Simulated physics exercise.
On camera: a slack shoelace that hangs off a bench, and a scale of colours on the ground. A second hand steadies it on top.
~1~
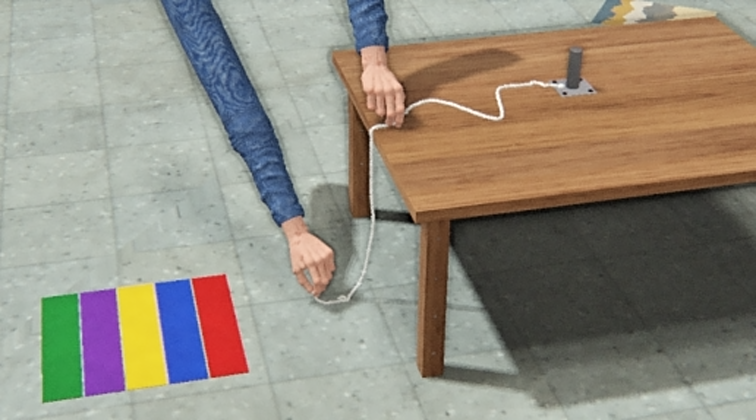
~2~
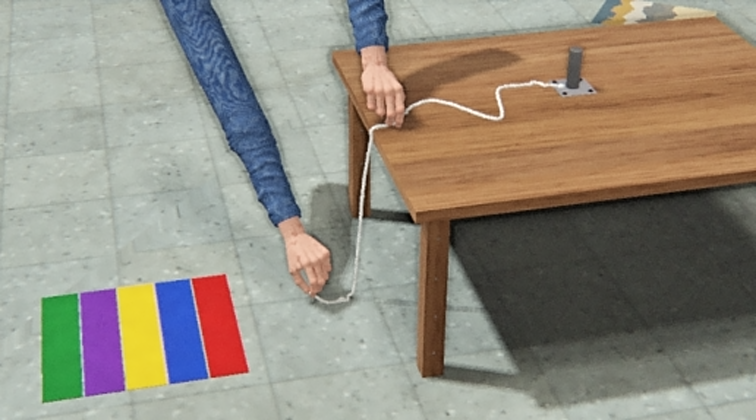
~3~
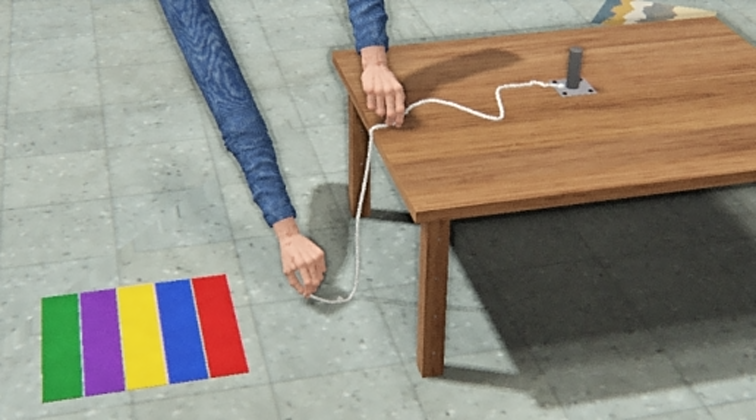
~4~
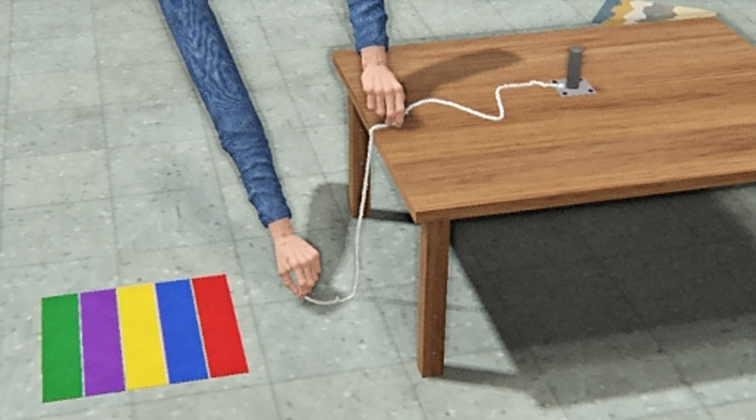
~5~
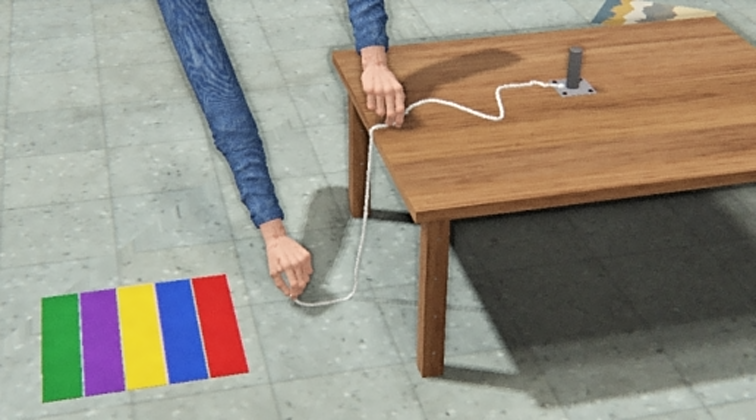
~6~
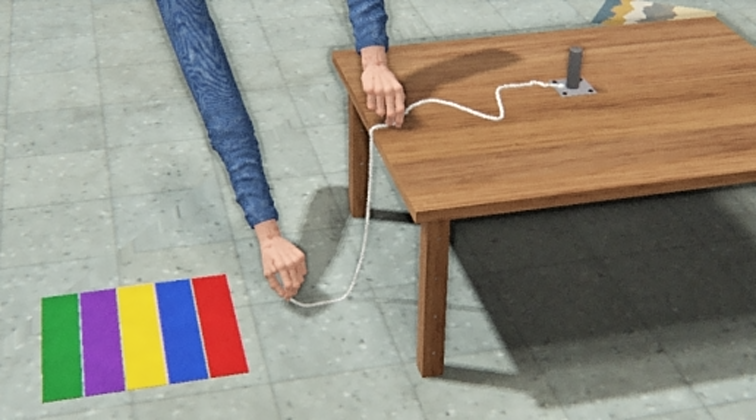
On a pale tiled floor seen from above at an angle, a brown wooden bench stands at the right. A slack white shoelace runs from a grey post on its top over the near left edge, held there by one hand, while another holds its low end beside green, purple, yellow, blue and red stripes. The lower hand draws the end slowly a short way left as the upper hand stays still.
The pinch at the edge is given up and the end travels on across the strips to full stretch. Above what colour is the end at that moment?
The end stops over the green strip.
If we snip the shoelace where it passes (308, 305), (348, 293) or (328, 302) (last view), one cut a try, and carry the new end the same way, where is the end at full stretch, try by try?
Near (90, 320), (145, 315) and (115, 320).
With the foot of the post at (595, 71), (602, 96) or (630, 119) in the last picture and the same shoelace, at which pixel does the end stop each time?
The places are (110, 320), (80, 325) and (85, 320).
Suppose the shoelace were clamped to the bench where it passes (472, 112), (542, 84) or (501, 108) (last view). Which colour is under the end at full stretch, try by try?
Try by try: Yellow; green; purple.
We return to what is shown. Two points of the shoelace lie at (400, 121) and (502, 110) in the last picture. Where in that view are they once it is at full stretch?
Near (305, 164) and (451, 108).
A little later, end near (141, 315); over yellow.
Next, end near (86, 323); over purple.
When it is tight, end near (53, 327); over green. It gets as far as the green strip.
